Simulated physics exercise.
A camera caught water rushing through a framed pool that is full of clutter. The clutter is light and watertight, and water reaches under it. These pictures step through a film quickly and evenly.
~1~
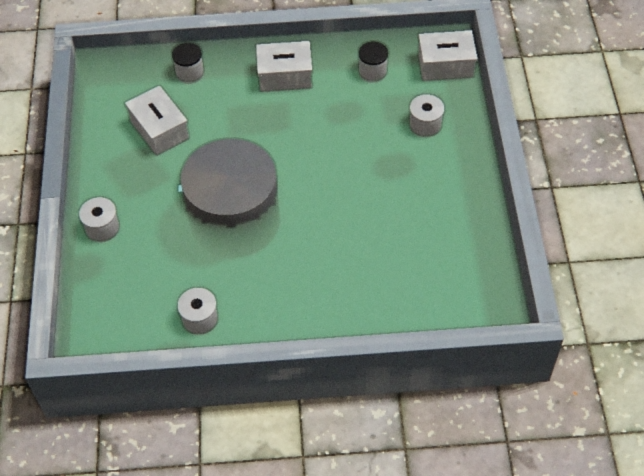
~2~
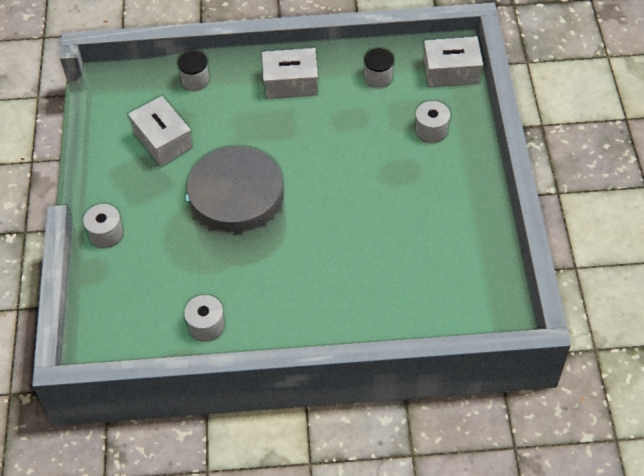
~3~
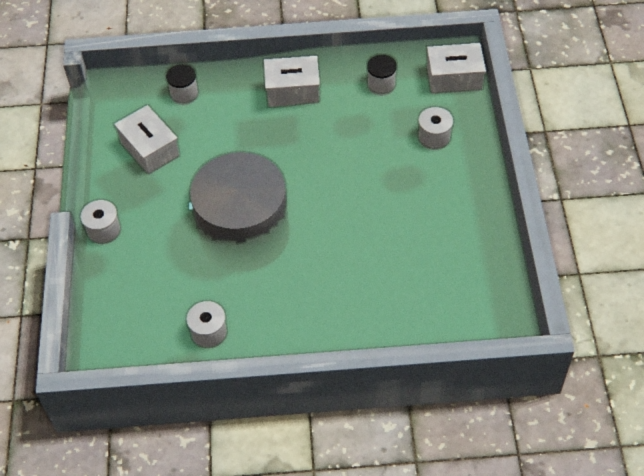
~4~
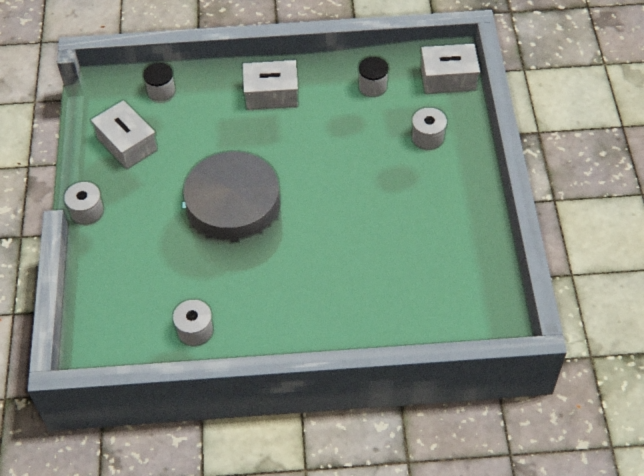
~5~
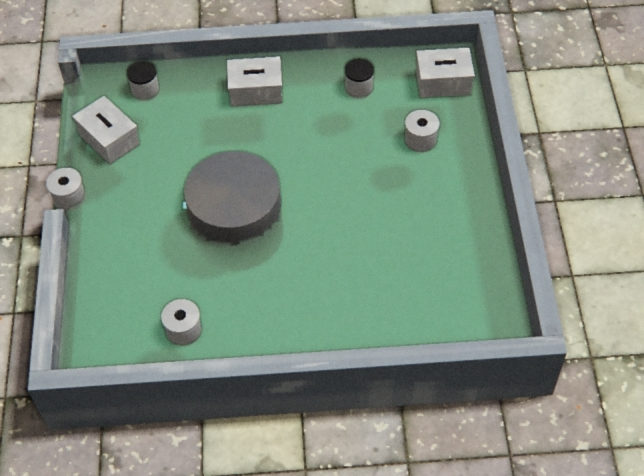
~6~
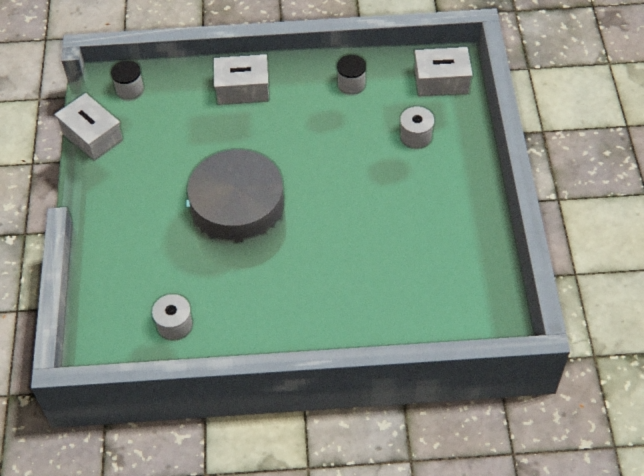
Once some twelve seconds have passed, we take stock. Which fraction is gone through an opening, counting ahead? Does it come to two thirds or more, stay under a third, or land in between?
By the look of it, the outflow takes one third to two thirds of the stuff.
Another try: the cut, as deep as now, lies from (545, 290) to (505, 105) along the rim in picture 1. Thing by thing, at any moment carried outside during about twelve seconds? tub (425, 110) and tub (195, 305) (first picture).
Going in order, the first is lost through the gap and the second is remaining.
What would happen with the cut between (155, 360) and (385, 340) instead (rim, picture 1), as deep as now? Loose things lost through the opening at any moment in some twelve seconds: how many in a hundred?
My figure is 10 in a hundred.
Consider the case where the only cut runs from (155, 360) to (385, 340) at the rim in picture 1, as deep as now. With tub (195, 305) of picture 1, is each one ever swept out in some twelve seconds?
The outcome for it is flushed out.
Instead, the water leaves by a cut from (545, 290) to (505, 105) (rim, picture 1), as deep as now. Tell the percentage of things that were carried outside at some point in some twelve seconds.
That comes to around 20 per cent.
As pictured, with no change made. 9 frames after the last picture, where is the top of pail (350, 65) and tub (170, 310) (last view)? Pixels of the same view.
I'd say close to (309, 69) and close to (132, 292).
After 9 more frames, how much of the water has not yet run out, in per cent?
I'd say close to 72 percent.
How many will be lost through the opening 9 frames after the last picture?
3.
A moment on, 2 of 8 are out; 6 afloat.
Next, 3 of 8 are out; 5 afloat.
Later, 4 of 8 are out; 4 afloat.
In the end, 4 of 8 are out; 4 afloat.
